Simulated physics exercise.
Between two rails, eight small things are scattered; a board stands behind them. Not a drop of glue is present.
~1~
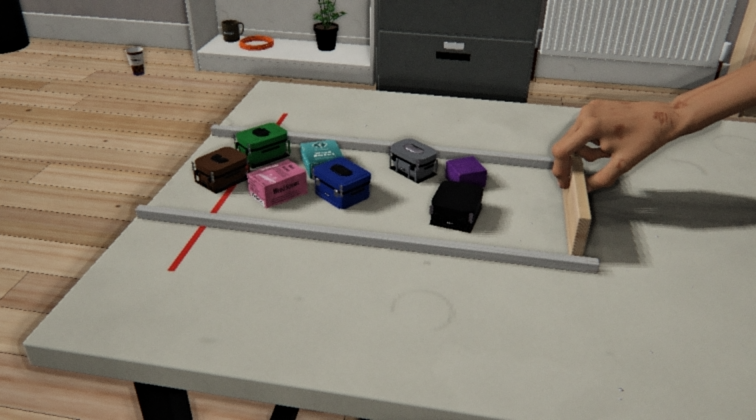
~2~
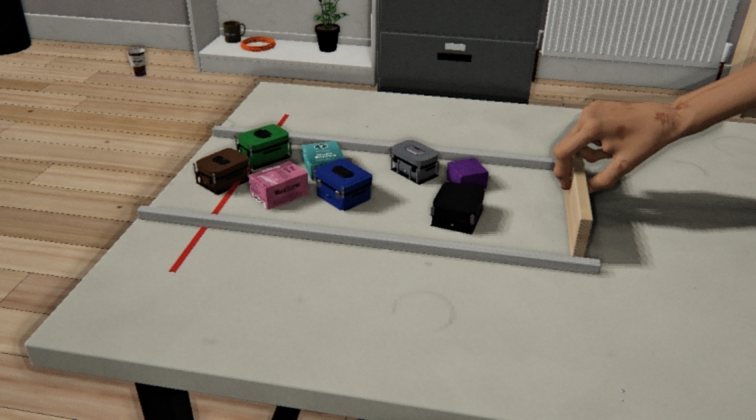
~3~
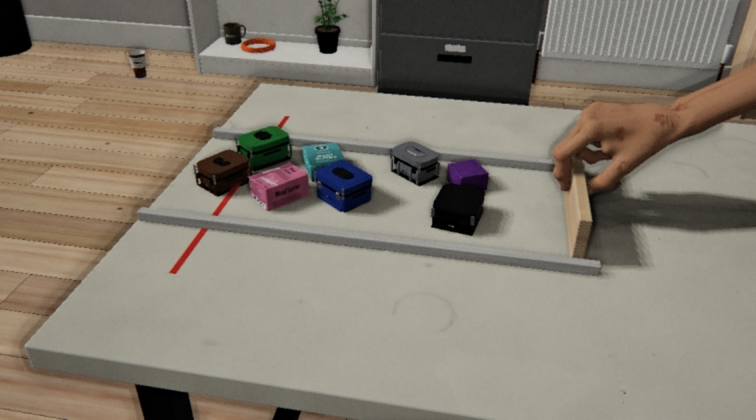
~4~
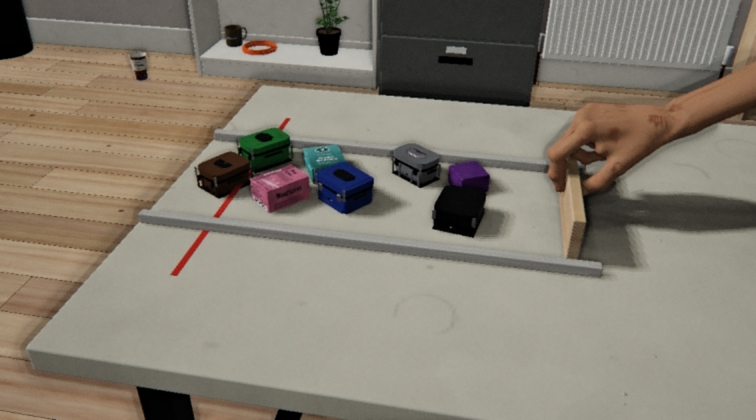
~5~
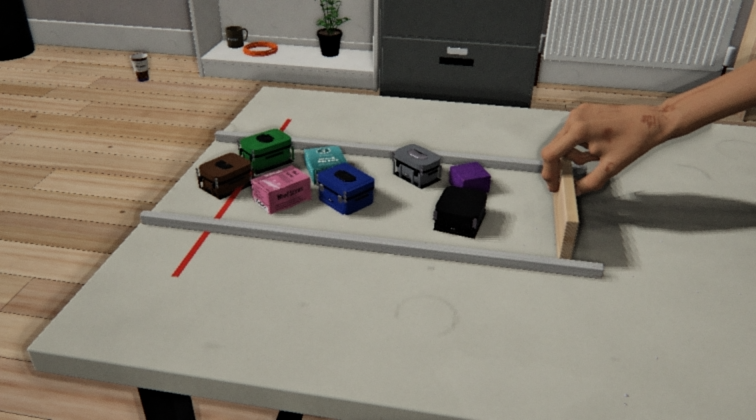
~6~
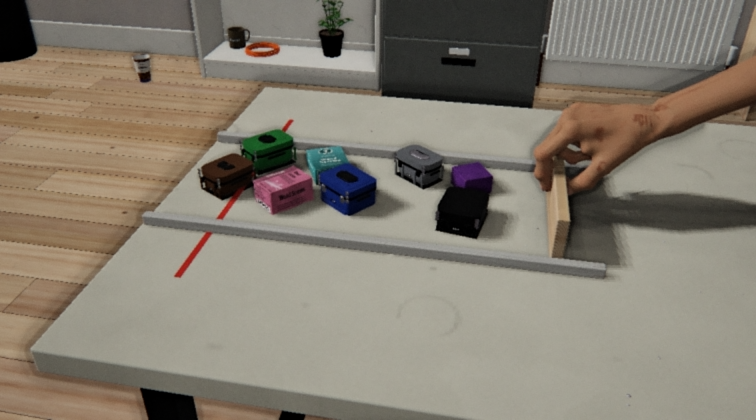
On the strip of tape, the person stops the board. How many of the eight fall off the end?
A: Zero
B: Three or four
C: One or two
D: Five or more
B, three or four.
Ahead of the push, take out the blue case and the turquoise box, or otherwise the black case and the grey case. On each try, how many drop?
Count of fallen: 2 / 1.
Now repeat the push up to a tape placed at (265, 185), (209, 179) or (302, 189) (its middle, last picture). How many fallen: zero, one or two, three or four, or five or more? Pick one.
Lab note - fallen per tape, in order: Three or four / five or more / zero.
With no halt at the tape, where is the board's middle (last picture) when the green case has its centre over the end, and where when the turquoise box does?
(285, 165) and (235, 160), roughly.
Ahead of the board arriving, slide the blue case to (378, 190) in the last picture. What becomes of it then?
Well, this time it stays in place.
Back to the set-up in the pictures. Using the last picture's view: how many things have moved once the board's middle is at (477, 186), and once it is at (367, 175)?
Note: First position 3; second position 7.
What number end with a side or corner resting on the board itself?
The count is 2.
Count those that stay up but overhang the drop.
The count would be 3.
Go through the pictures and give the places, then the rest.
Brown case (222, 170); green case (263, 145); pink box (278, 183); board (574, 191); tape (239, 177), in the first frame.
Green case (264, 146); grey case (415, 161), in the second frame.
Pink box (279, 187); black case (458, 209), in the third frame.
Brown case (225, 175); board (569, 195), in the fourth frame.
Green case (266, 151); purple block (470, 179), in the fifth frame.
Brown case (228, 176); green case (269, 151); pink box (284, 190); board (556, 194); tape (246, 183), in the sixth frame.
Soon after, none off yet; brown case at rest near (228, 176); green case at rest near (269, 151); pink box at rest near (284, 190).
After that, none off yet; brown case at rest near (228, 176); green case displaced a little near (261, 148); pink box displaced about its own width near (253, 194).
And then, none off yet; brown case displaced about its own width near (197, 171); green case displaced about its own width near (211, 142); pink box displaced well along near (168, 197).
In the end, the number that fall off is three or four; gone, pink box, green case and brown case.
